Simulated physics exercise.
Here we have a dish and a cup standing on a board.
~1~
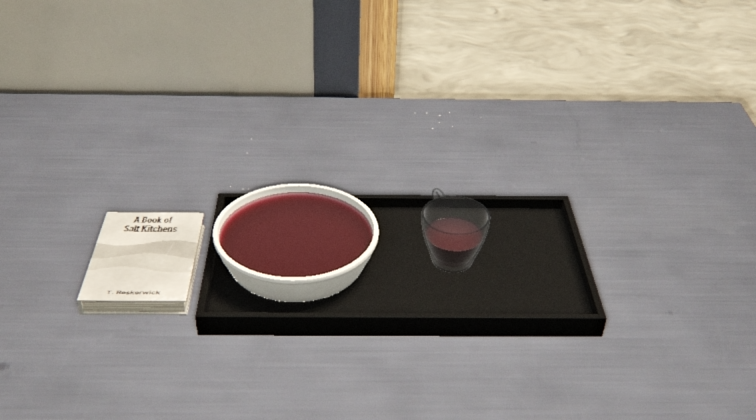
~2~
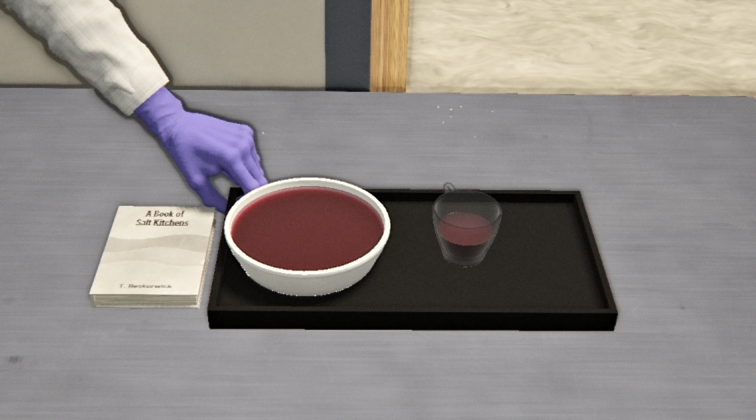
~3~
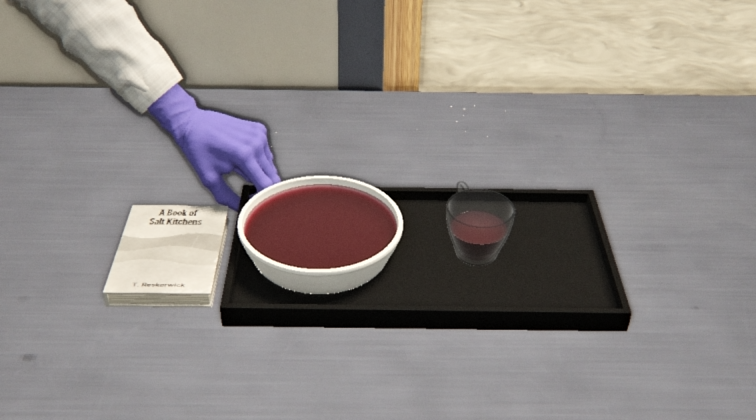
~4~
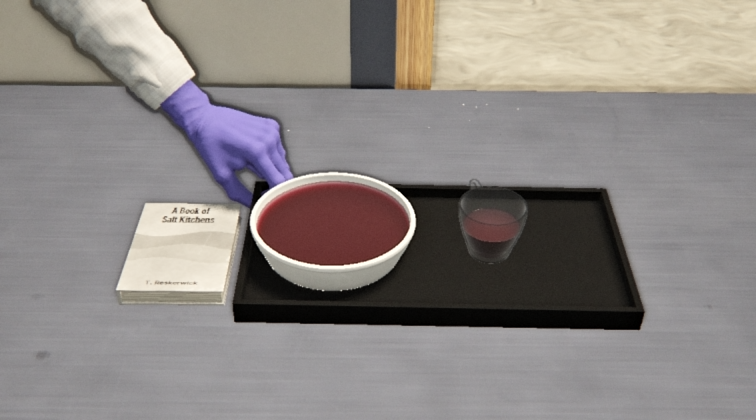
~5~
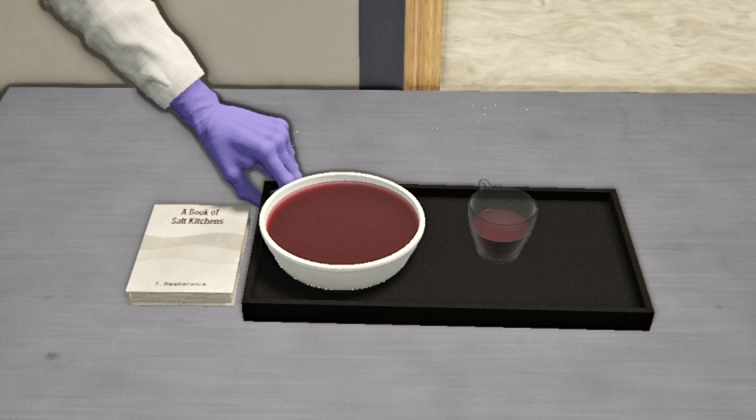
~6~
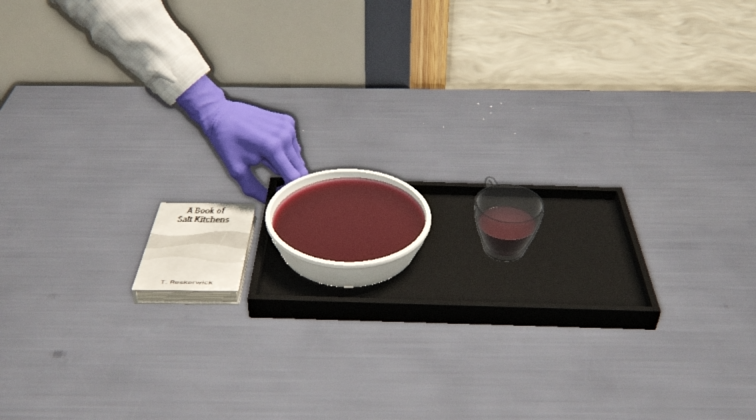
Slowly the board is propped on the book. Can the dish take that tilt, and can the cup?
The dish keeps it all in; the cup keeps it all in.
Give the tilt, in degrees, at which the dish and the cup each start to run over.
In turn 8 and 40 degrees.
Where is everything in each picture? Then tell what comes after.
The board lies flat; dish (297, 242) about three quarters full; cup (454, 236) about half full; book (133, 307), in the first frame.
A hand takes the end of the board; dish about three quarters full, surface at (308, 230); cup about half full, surface at (466, 229), in the second frame.
The end is rising; dish (321, 234) about three quarters full; cup (478, 229) about half full, in the third frame.
The end has come up a little; dish about three quarters full, surface at (333, 225); cup about half full, surface at (491, 225); book (171, 298), in the fourth frame.
Slope near 1°; dish (342, 231) about three quarters full; cup (501, 227) about half full, in the fifth frame.
The board slopes by about 1°; dish about three quarters full, surface at (349, 221); cup about half full, surface at (507, 223); book (186, 297), in the sixth frame.
Shortly, the board slopes by about 2°; dish, none is lost; cup, none is lost.
Then, the board slopes by about 4°; dish, none is lost; cup, none is lost.
At the finish, the board slopes by about 3°, resting on the book; dish, none is lost; cup, none is lost.
